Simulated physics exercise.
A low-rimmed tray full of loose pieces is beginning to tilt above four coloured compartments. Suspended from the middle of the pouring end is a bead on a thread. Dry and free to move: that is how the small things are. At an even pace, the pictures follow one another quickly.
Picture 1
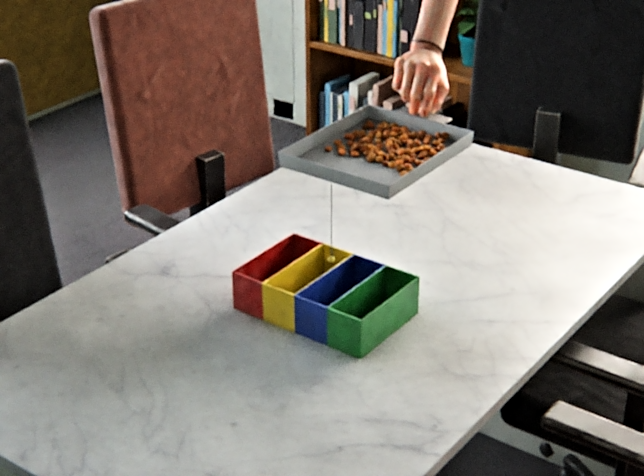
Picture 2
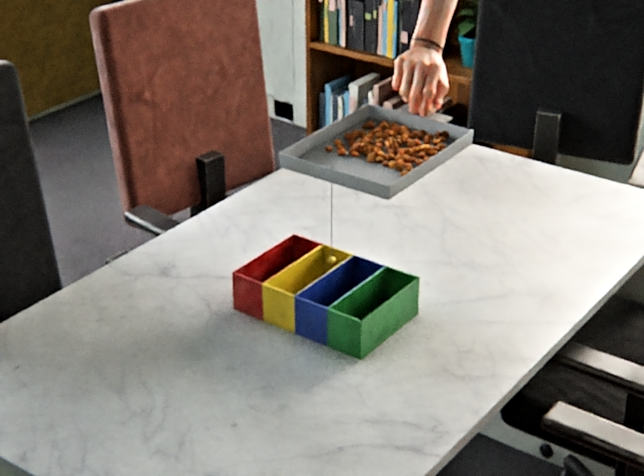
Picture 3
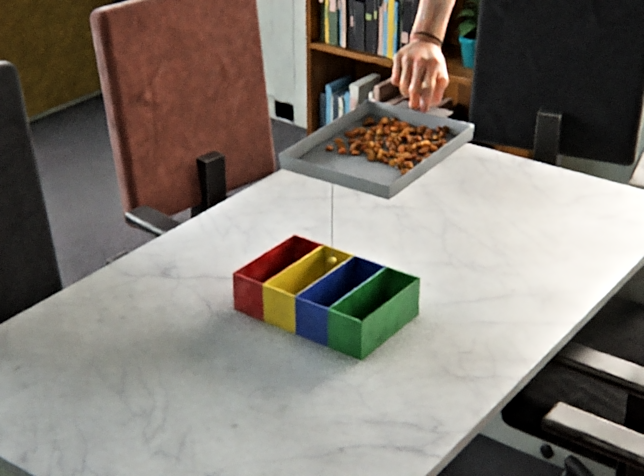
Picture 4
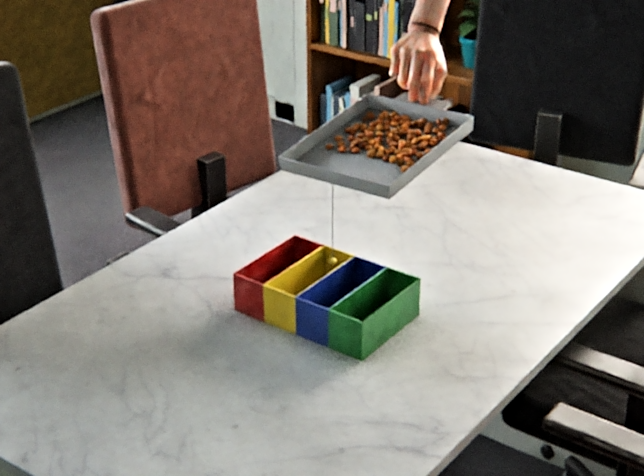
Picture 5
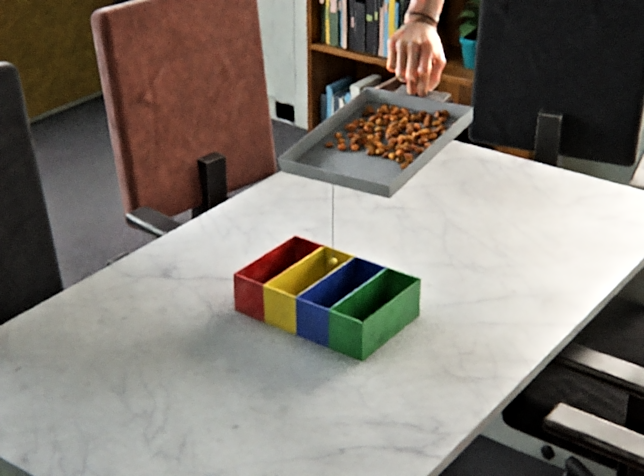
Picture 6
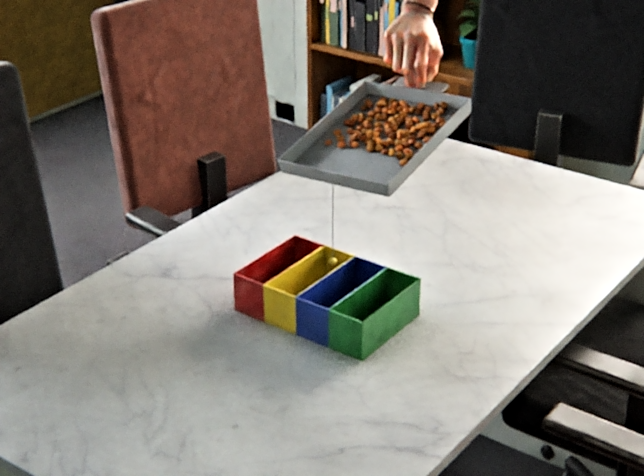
In the video, a hand holds a gray tray of small brown pieces above red, yellow, blue and green compartments on a marble table, then gradually tilts it slightly toward its front left corner while a bead hangs below.
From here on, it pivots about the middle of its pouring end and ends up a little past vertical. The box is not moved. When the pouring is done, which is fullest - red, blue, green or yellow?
Fullest: The red cell.
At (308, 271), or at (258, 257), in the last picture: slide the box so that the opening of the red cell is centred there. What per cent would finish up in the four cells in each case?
Close to 40 in a hundred, followed by close to 100 in a hundred.
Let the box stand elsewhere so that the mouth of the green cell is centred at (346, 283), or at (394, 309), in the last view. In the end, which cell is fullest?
The first try: The cell in yellow. The second: Red.
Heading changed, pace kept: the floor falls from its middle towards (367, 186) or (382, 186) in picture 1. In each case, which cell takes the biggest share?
Try 1 - that green cell / try 2 - the cell in green.
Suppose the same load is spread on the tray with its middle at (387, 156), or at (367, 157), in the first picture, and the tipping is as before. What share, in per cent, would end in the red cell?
Near 50 and 60 percent respectively.
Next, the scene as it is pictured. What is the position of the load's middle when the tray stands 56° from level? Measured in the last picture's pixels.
Somewhere around pixel (317, 161) in the last picture.
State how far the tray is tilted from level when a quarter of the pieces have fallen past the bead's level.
It's turned some 100 degrees by then.
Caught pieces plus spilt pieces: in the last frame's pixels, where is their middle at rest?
Around (280, 296).
Soon, tray tipped steeply; all on the tray.
A while on, tray tipped right over; most on the tray; a small part in the red cell; a stray few in the yellow cell; a small part falling or outside the box.
Towards the end, tray tipped past a quarter turn; a stray few on the tray; about two thirds in the red cell; about a quarter in the yellow cell; a stray few in the blue cell; a small part falling or outside the box.
Finally, tray tipped past a quarter turn; a stray few on the tray; about two thirds in the red cell; about a quarter in the yellow cell; a stray few in the blue cell; none in the green cell; a small part outside the box.
